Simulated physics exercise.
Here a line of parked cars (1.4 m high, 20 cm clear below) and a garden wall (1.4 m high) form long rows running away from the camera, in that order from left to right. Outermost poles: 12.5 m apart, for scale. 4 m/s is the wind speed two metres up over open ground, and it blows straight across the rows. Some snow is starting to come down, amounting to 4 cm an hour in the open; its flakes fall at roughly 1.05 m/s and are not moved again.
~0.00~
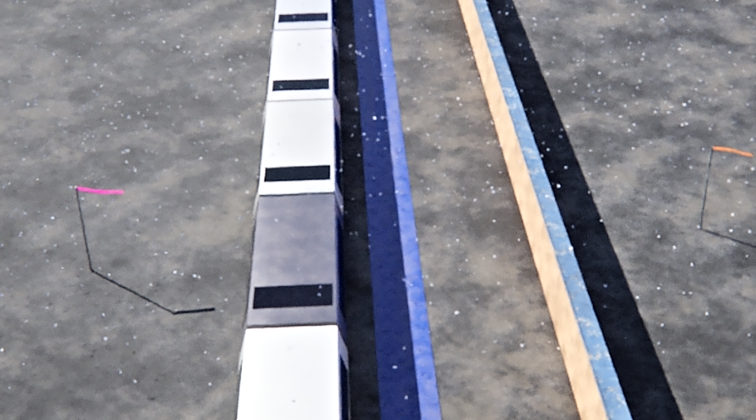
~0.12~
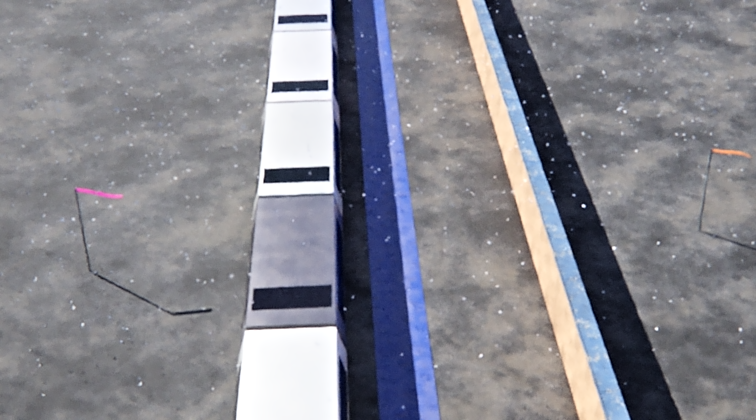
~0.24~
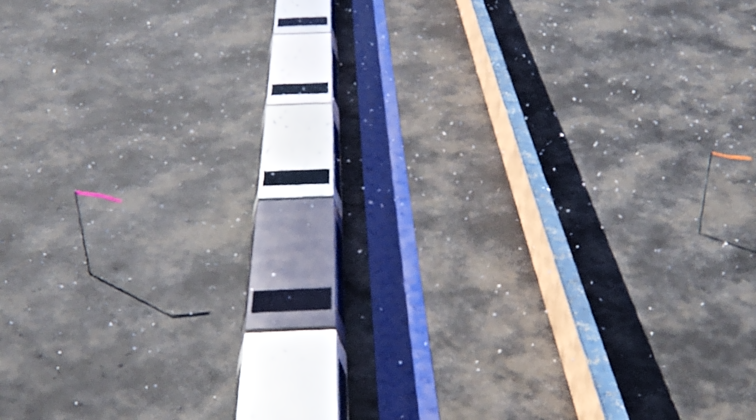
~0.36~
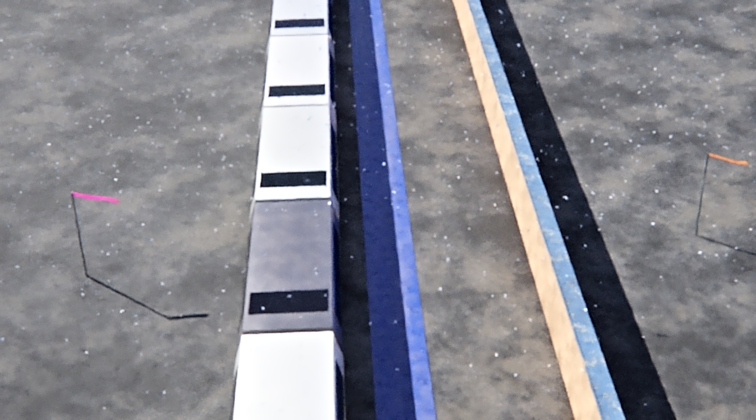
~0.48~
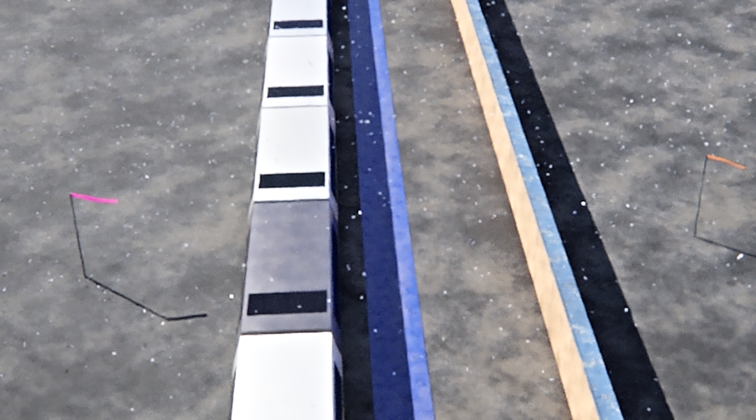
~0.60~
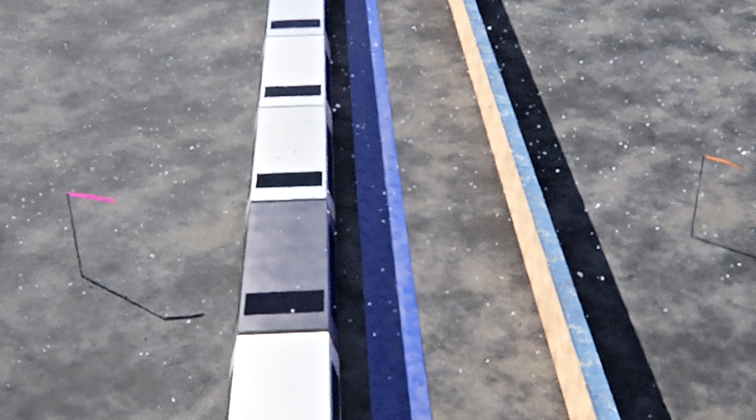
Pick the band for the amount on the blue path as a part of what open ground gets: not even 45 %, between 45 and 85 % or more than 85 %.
From 45 to 85 %.
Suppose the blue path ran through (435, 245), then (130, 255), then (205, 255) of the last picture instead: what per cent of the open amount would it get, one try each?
80 %, then 100 %, then 100 %.
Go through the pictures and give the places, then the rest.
The first picture shows the left ribbon ends at (123, 193), leaning 85 degrees to the right.
The second picture shows the blue one passes (392, 241).
The third picture shows the left ribbon ends at (121, 201), leaning 75 degrees to the right, above the rows the flakes slant 80 degrees from upright, towards the right and the top of the line of parked cars crosses (297, 153).
The fourth picture shows the right ribbon ends at (747, 163), leaning 75 degrees to the right and the blue one passes (383, 186).
The fifth picture shows the left ribbon ends at (117, 202), leaning 80 degrees to the right and above the rows the flakes slant 80 degrees from upright, towards the right.
The sixth picture shows the right ribbon ends at (742, 169), leaning 70 degrees to the right and the top of the line of parked cars crosses (290, 156).
10 minutes on, 5 mm on the blue path, 7 mm in the open.
30 minutes on, 14 mm on the blue path, 20 mm in the open.
60 minutes on, 28 mm on the blue path, 40 mm in the open, so the blue path has 69 % of the open amount; the left half of it has 67 %, the right half 71 %.
